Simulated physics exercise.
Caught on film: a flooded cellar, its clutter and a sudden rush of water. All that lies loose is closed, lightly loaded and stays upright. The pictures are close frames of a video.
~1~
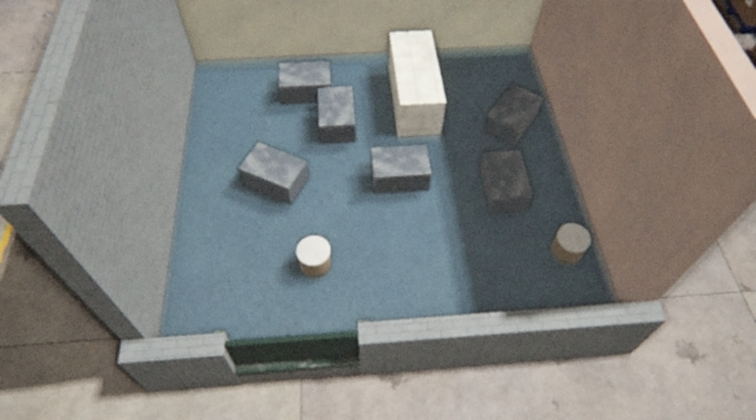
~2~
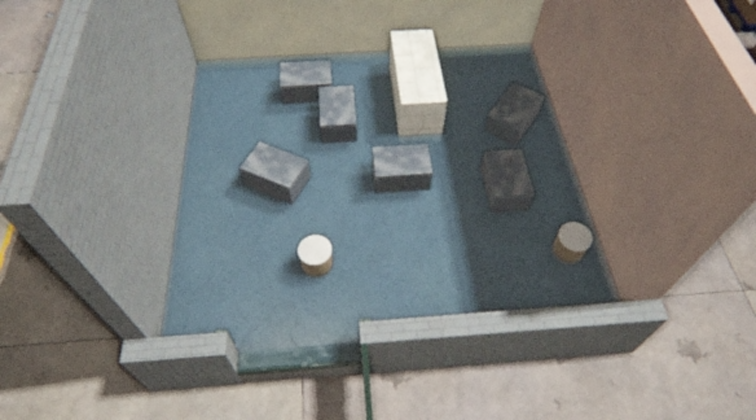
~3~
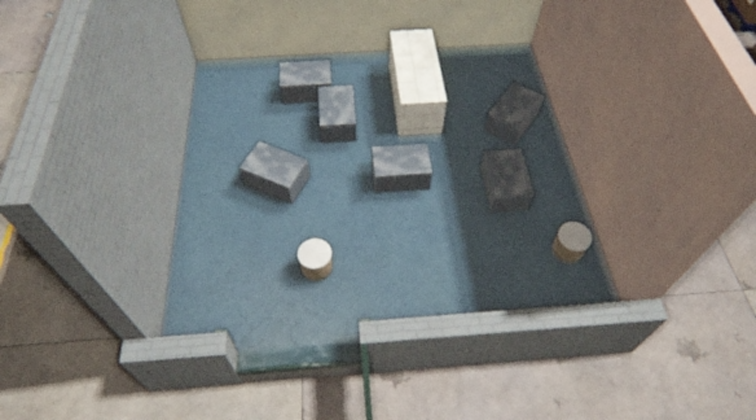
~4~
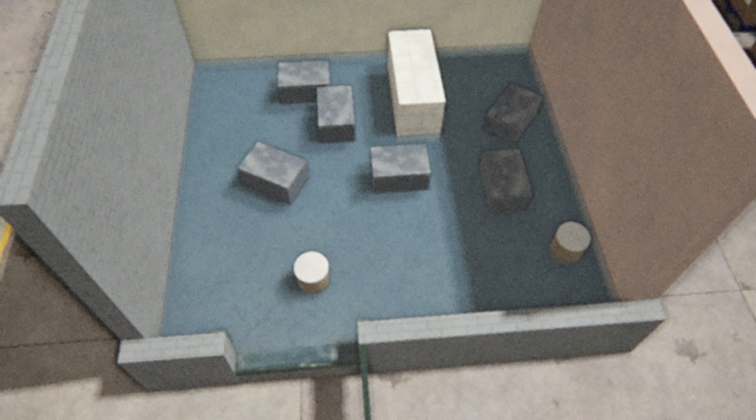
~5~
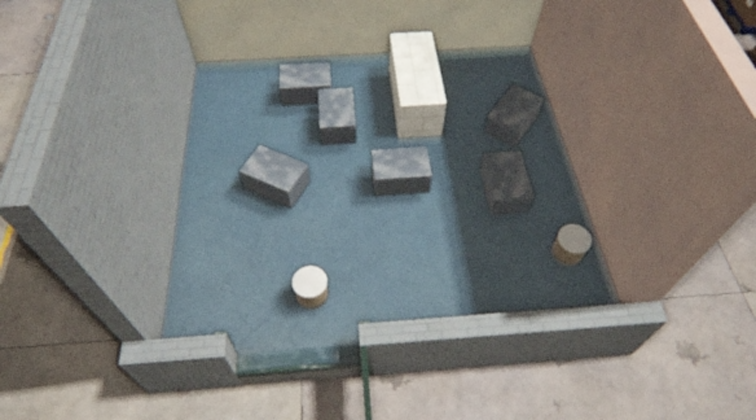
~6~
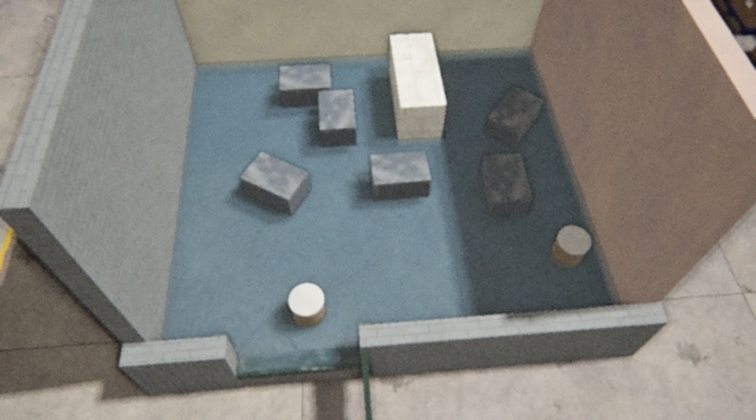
A flooded cellar's green gate opens, then a pale round pail drifts a little nearer.
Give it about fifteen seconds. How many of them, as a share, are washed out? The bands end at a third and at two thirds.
It is from one to two thirds.
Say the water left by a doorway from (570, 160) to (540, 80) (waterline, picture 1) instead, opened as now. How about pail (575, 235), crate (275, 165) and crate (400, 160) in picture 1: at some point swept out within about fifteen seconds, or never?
One after the other: Gone, inside, through.
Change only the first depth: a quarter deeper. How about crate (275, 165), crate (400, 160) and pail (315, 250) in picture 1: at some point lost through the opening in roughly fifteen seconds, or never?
One after the other: Carried outside, out, through.
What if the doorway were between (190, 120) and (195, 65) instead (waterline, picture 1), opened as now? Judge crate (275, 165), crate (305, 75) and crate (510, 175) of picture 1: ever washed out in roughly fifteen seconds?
In turn: Carried outside, washed out, no.
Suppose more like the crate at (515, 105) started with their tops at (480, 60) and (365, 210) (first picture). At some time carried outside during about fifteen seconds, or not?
In that order: Kept in, gone.
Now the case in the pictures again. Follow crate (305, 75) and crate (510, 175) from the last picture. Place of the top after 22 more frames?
Around (297, 115) and (449, 233).
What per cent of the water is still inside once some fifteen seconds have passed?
Close to 58 %.
A moment on, 1 of 8 are out; 7 afloat.
Next, 1 of 8 are out; 7 afloat.
Later, 2 of 8 are out; 6 afloat.
In the end, 3 of 8 are out; 5 afloat.
